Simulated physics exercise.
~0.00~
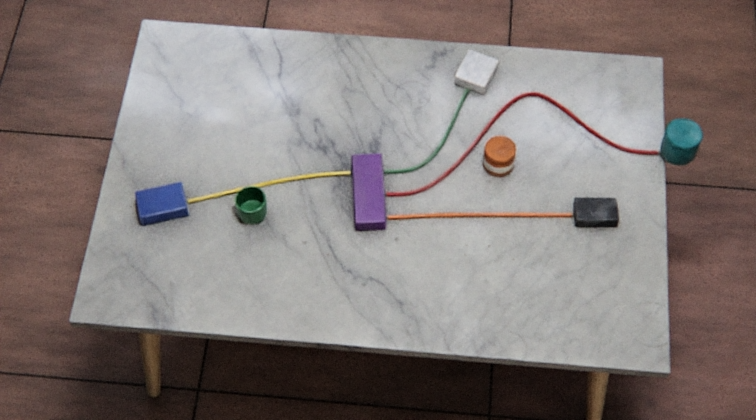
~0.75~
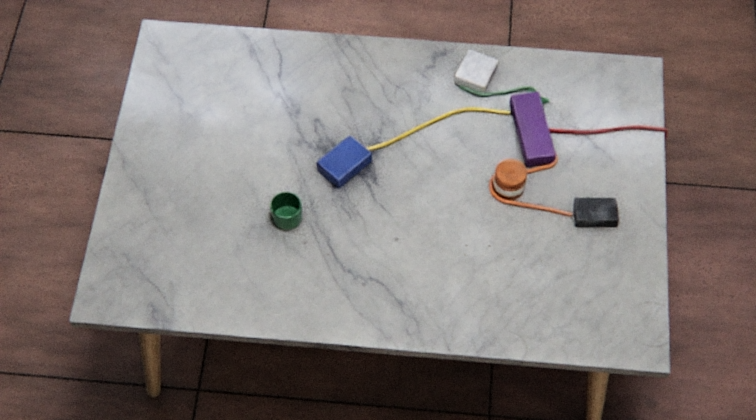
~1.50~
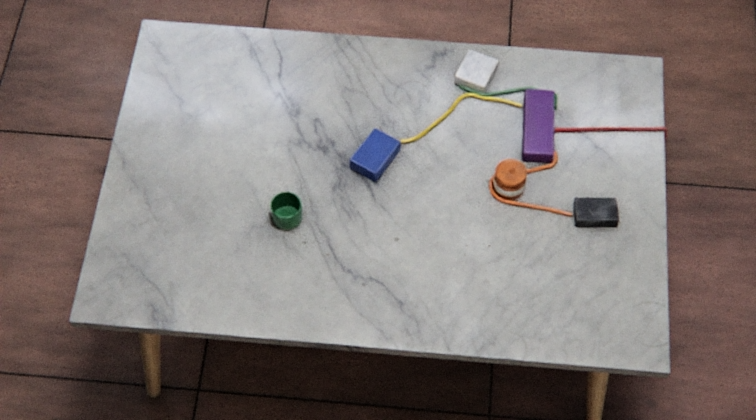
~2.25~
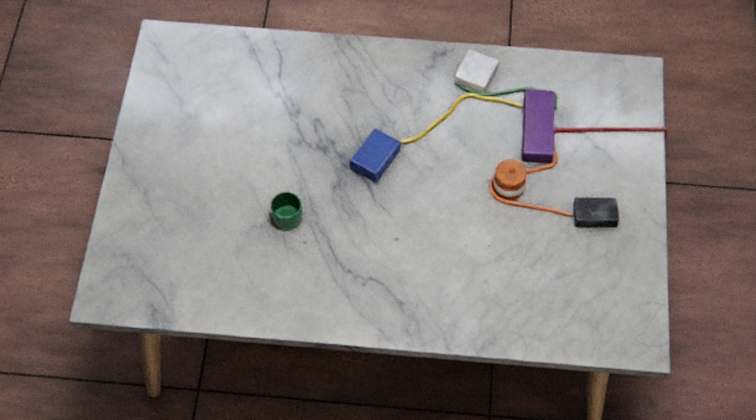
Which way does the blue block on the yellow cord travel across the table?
The blue block moves to the right, following the purple block it is joined to by the yellow cord.
Teal cylinder dropping off a marble table's right side, its red cord dragging a purple block and blue block rightward before they settle.
